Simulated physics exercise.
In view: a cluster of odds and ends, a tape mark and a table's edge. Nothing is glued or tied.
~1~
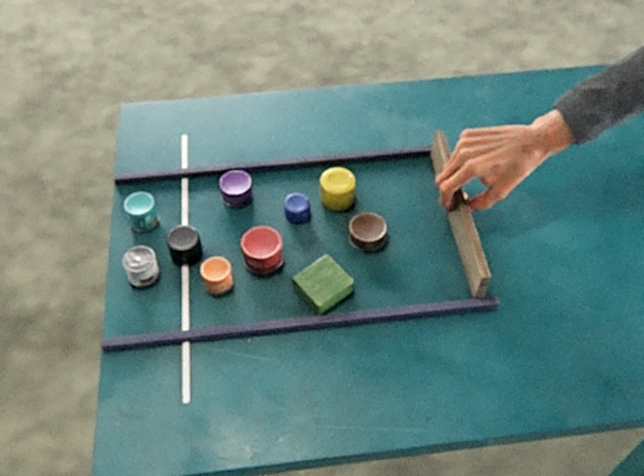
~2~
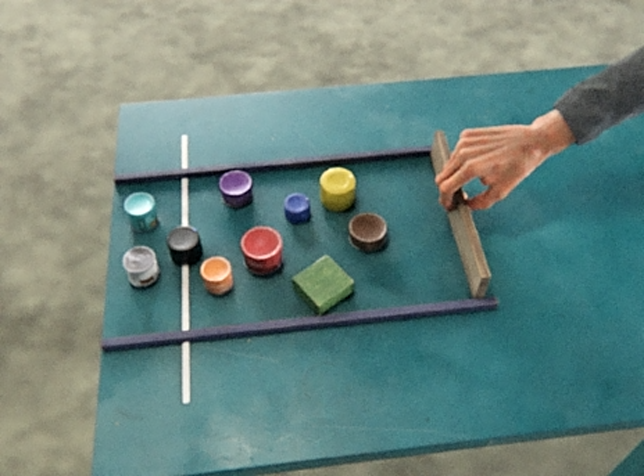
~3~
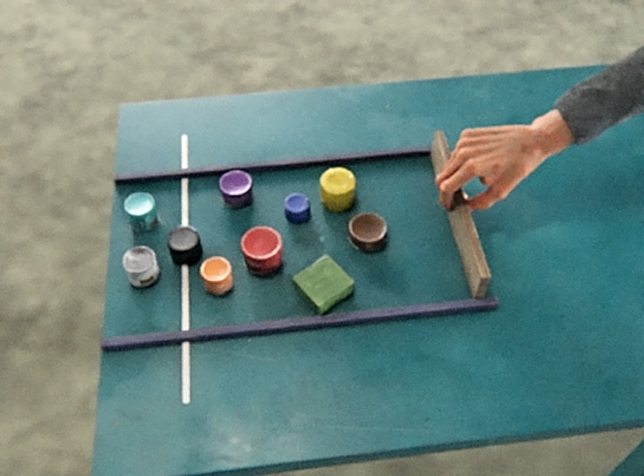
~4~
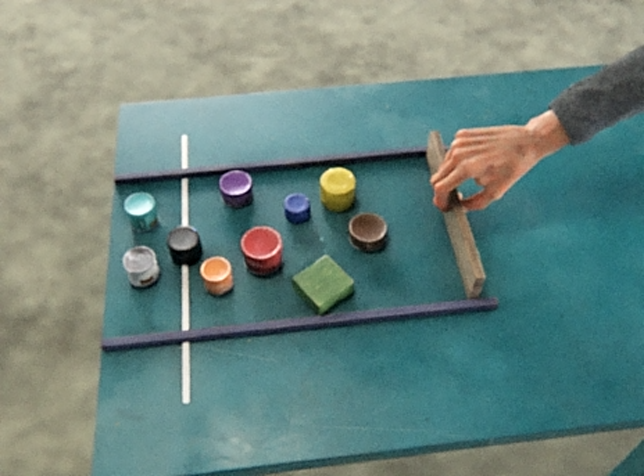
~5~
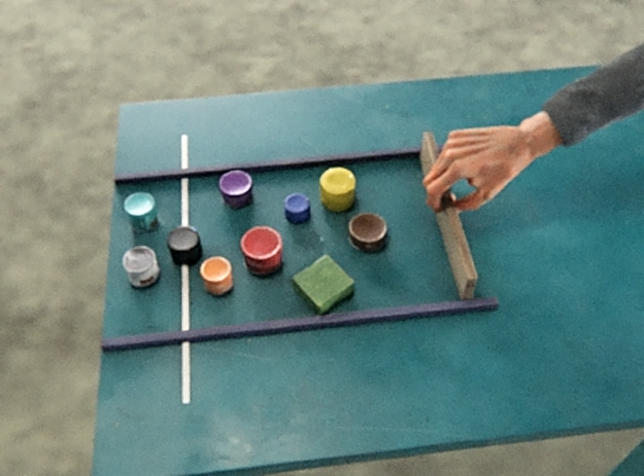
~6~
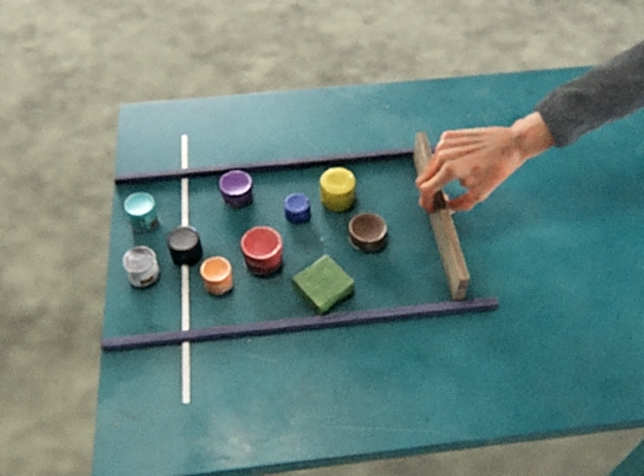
A hand slid a wooden board slightly to the left between two dark rails on a teal table, while the colourful little pots, a green block and the white tape line all stayed still.
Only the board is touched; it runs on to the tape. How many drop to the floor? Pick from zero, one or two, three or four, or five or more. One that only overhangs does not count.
The number that fall off is one or two.
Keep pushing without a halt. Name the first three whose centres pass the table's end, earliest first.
They are the white tin, the black lid, the orange tin.
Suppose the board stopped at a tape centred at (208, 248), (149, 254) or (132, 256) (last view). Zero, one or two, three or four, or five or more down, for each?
Taking them in turn, no fall at all; at least five; five or over.
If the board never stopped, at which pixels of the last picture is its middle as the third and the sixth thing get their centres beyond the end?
Near (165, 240) and (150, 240).
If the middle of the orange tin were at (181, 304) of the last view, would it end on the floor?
Then it stays on.
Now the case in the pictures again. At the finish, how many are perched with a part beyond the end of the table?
1 of them.
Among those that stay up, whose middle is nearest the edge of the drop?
The black lid ends nearest.
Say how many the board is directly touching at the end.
The number is 3.
A little later, none off yet; turquoise pot at rest near (142, 213); white tin at rest near (142, 267); black lid at rest near (185, 245).
When it is over, the number that fall off is one or two; down, white tin.
